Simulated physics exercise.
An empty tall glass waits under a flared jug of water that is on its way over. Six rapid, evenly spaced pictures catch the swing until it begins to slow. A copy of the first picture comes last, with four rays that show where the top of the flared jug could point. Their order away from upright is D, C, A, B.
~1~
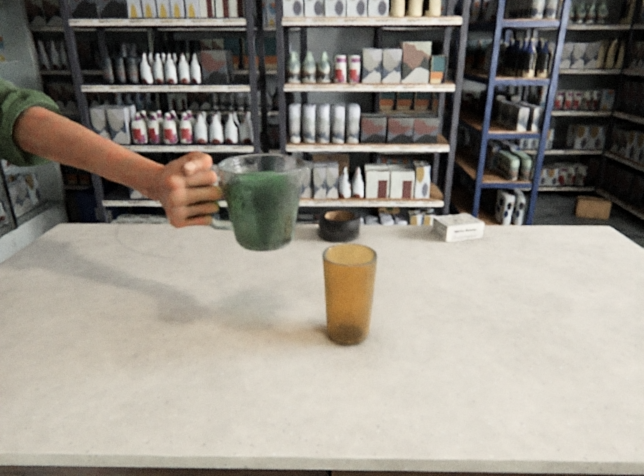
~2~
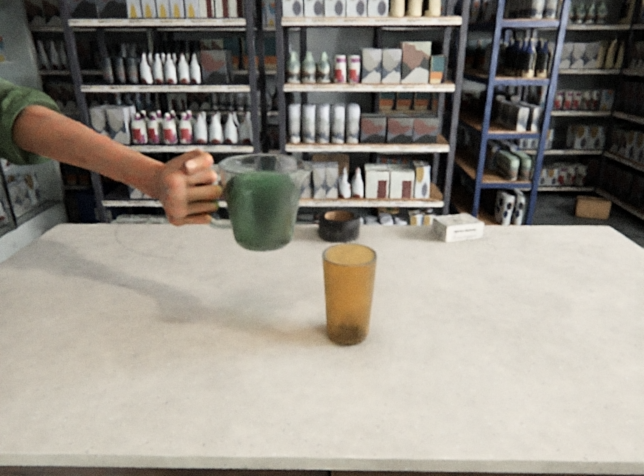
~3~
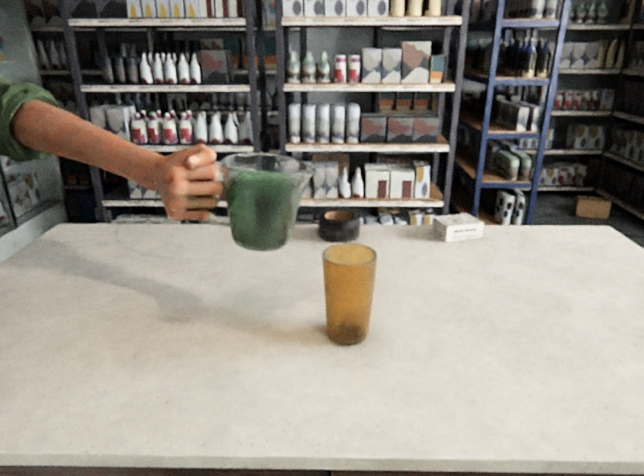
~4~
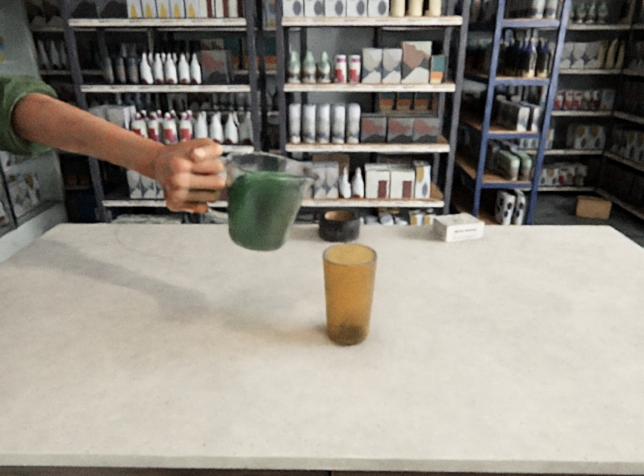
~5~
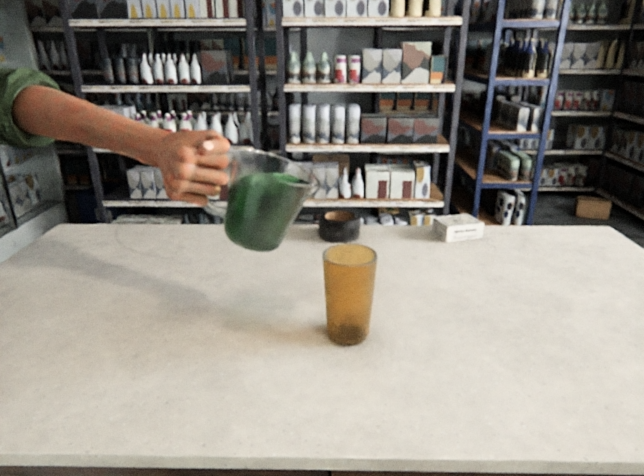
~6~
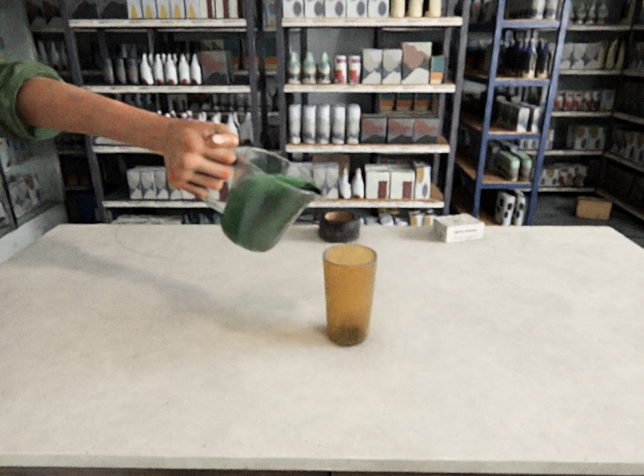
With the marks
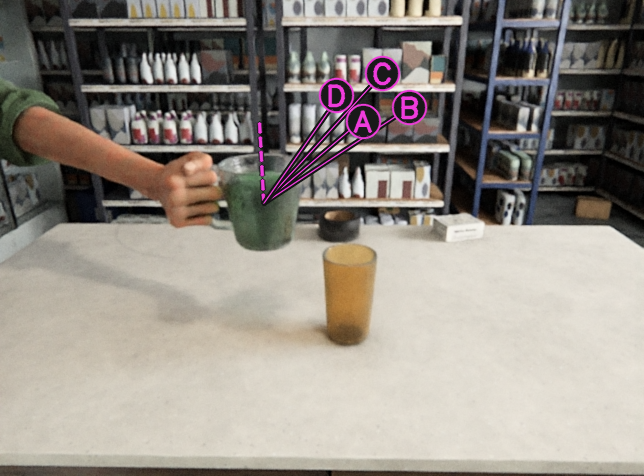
A hand reaching in from the left, its arm in a green sleeve, holds a clear flared jug of green-looking liquid upright, then gradually tilts it to the right, the liquid slanting toward the lip. Below and to the right, a tall amber glass stands still on a pale tabletop, with a dark round dish and small white box behind. The steady view faces stocked storeroom shelves from across the table.
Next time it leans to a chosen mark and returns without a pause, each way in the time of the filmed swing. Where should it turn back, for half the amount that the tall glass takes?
The answer is mark B.
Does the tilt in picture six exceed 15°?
Yes, it does.
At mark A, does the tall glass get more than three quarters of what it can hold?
No.
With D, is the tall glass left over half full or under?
Under half.
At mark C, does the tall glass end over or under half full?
Under half.
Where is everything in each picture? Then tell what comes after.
Upright, lip at (311, 166); rim of the tall glass round (350, 254); nothing has left yet.
Upright, lip at (312, 168); nothing has left yet.
Tipped about 6°, lip at (314, 171); nothing has left yet.
Tipped about 12°, lip at (318, 178); nothing has left yet.
Tipped about 20°, lip at (321, 186); nothing has left yet.
Tipped about 29°, lip at (324, 194); nothing has left yet.
On the marked copy, A at (348, 130); B at (395, 116); C at (370, 85); D at (328, 111).
With A, the tall glass ends with about 37 % of what it can hold.
With B, the tall glass ends with about 49 % of what it can hold.
With C, the tall glass ends with about 25 % of what it can hold.
With D, the tall glass ends with about 15 % of what it can hold.
